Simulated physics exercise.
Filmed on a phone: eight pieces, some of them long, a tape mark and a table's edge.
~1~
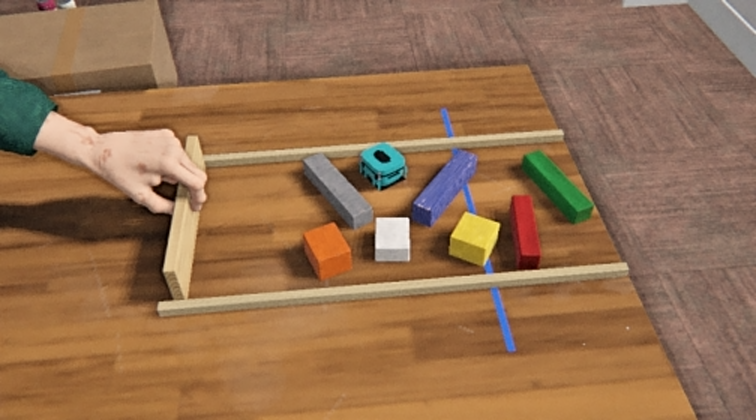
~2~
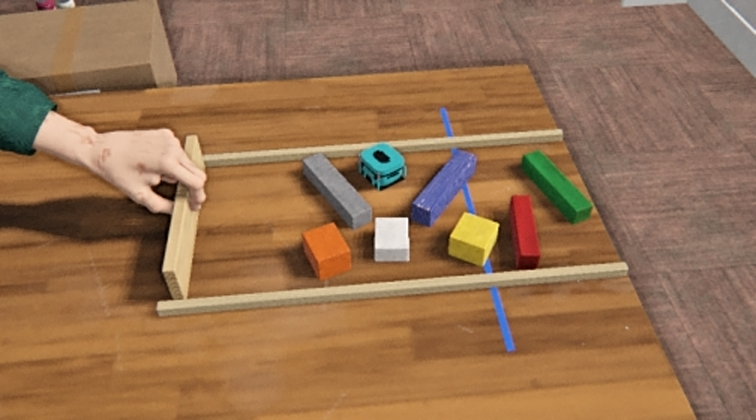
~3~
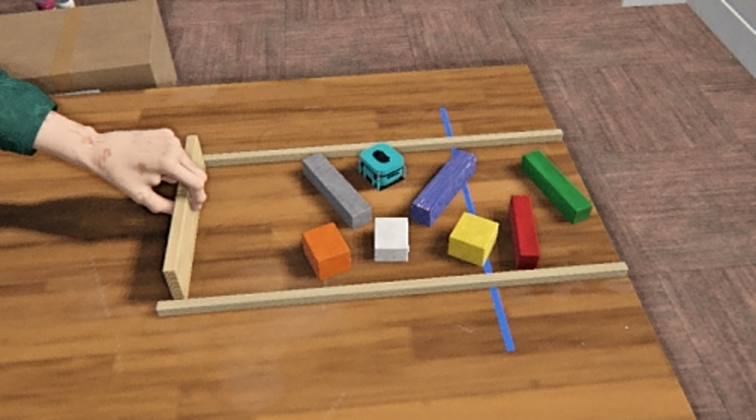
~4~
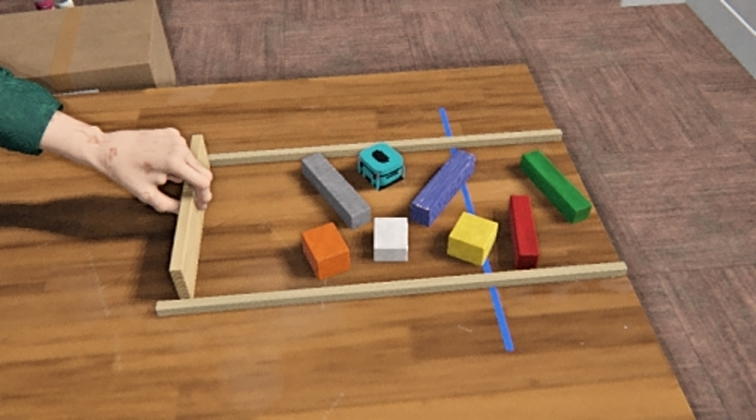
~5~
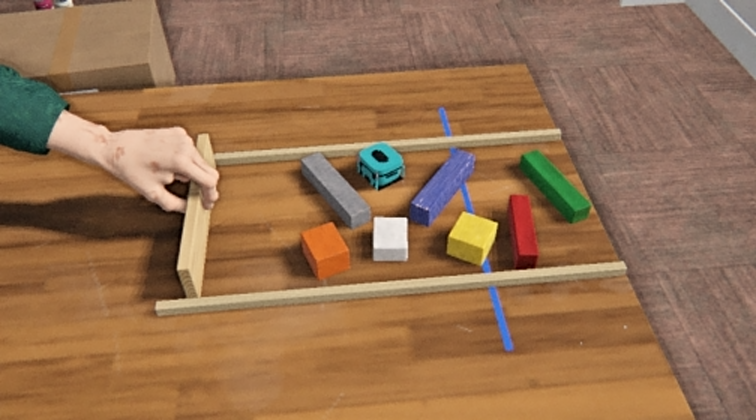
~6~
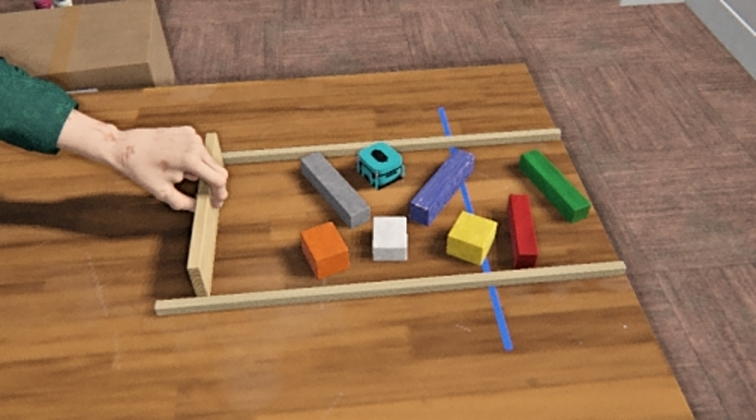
A hand held a wooden board upright at the left end of two rails, then slid it slightly right toward the colored blocks, which stayed still around a blue line on the table.
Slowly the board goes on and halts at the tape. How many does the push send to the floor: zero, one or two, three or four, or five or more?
Outcome: The number that fall off is zero.
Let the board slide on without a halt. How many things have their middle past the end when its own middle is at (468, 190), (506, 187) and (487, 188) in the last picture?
Place by place, 0, 2 and 2.
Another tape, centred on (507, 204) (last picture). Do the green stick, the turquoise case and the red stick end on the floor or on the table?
The green stick tumbles off; the turquoise case remains up; the red stick goes over.
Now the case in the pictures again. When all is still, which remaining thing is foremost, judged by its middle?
Foremost is the green stick.
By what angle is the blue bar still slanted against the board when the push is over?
Near 35 degrees.
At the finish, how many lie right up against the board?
In contact: 2.
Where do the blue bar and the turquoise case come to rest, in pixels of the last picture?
The blue bar at (522, 179), the turquoise case at (495, 158).
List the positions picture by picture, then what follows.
Green stick (556, 186); red stick (524, 232); yellow block (474, 239); board (187, 213); tape (471, 208), in the first frame.
Red stick (524, 232); board (186, 213), in the second frame.
Yellow block (473, 239); grey bar (336, 190), in the third frame.
Green stick (554, 185); blue bar (444, 187), in the fourth frame.
Red stick (522, 231); turquoise case (381, 166), in the fifth frame.
Green stick (553, 185); red stick (522, 231); yellow block (471, 238); board (208, 210); tape (469, 207), in the sixth frame.
Soon after, none off yet; green stick at rest near (553, 185); red stick at rest near (522, 231); yellow block at rest near (471, 238).
After that, none off yet; green stick at rest near (553, 185); red stick at rest near (523, 231); yellow block displaced a little near (492, 233).
In the end, the number that fall off is zero.
